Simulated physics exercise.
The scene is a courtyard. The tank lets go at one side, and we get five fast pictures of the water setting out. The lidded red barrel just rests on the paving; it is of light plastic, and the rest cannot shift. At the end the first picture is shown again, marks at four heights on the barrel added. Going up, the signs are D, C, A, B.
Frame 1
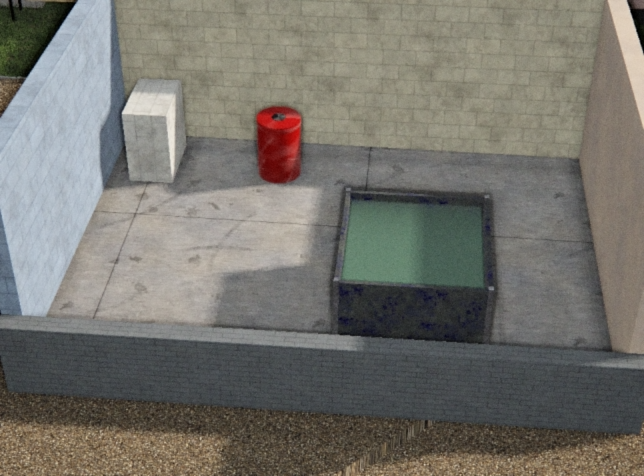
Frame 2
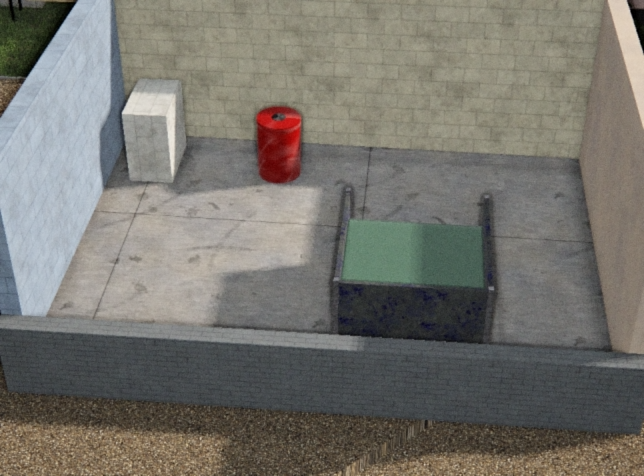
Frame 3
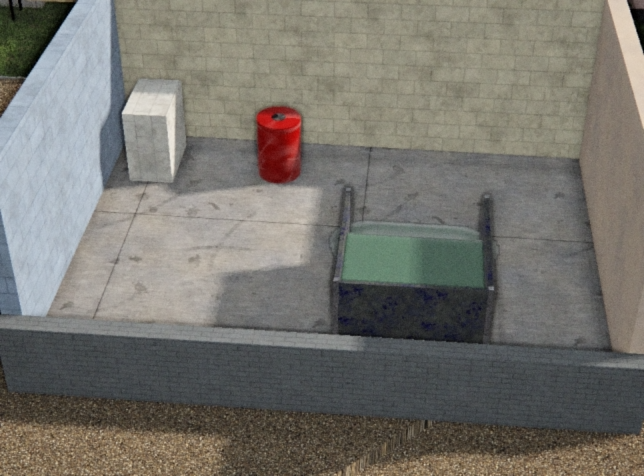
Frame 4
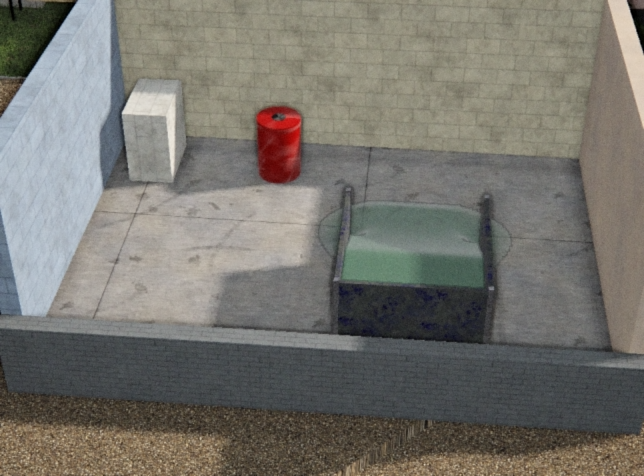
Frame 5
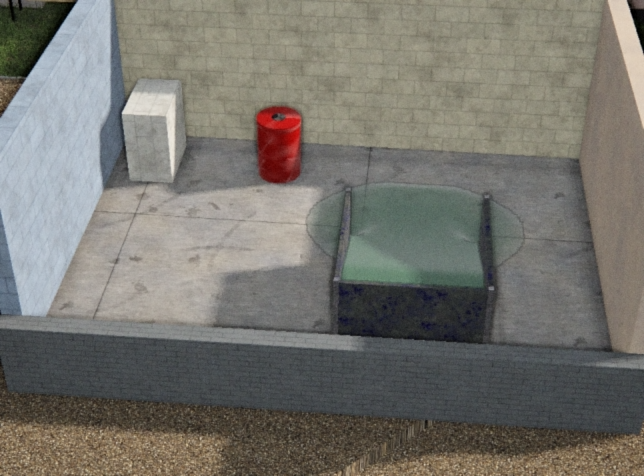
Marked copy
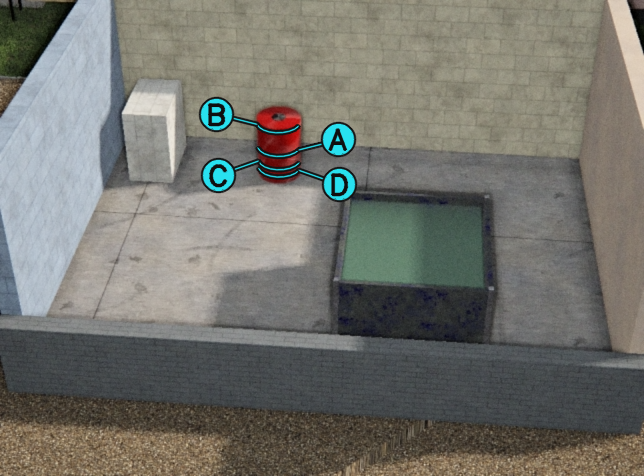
Green water pours from the tank's open back and spreads across the walled courtyard floor.
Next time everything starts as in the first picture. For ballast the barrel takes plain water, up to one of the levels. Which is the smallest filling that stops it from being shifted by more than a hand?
A.
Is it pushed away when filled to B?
No.
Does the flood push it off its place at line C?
Yes.
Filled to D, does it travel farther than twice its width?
Yes.
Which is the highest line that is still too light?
That is line C.
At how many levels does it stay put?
Two.
On the marked copy, A at (276, 156); B at (275, 132); C at (276, 169); D at (277, 177); from the bottom up D, C, A, B.
Choosing A, it does not move.
Choosing B, it does not move.
Choosing C, it is pushed about half its own width away.
Choosing D, it is pushed about 4 times its own width away.
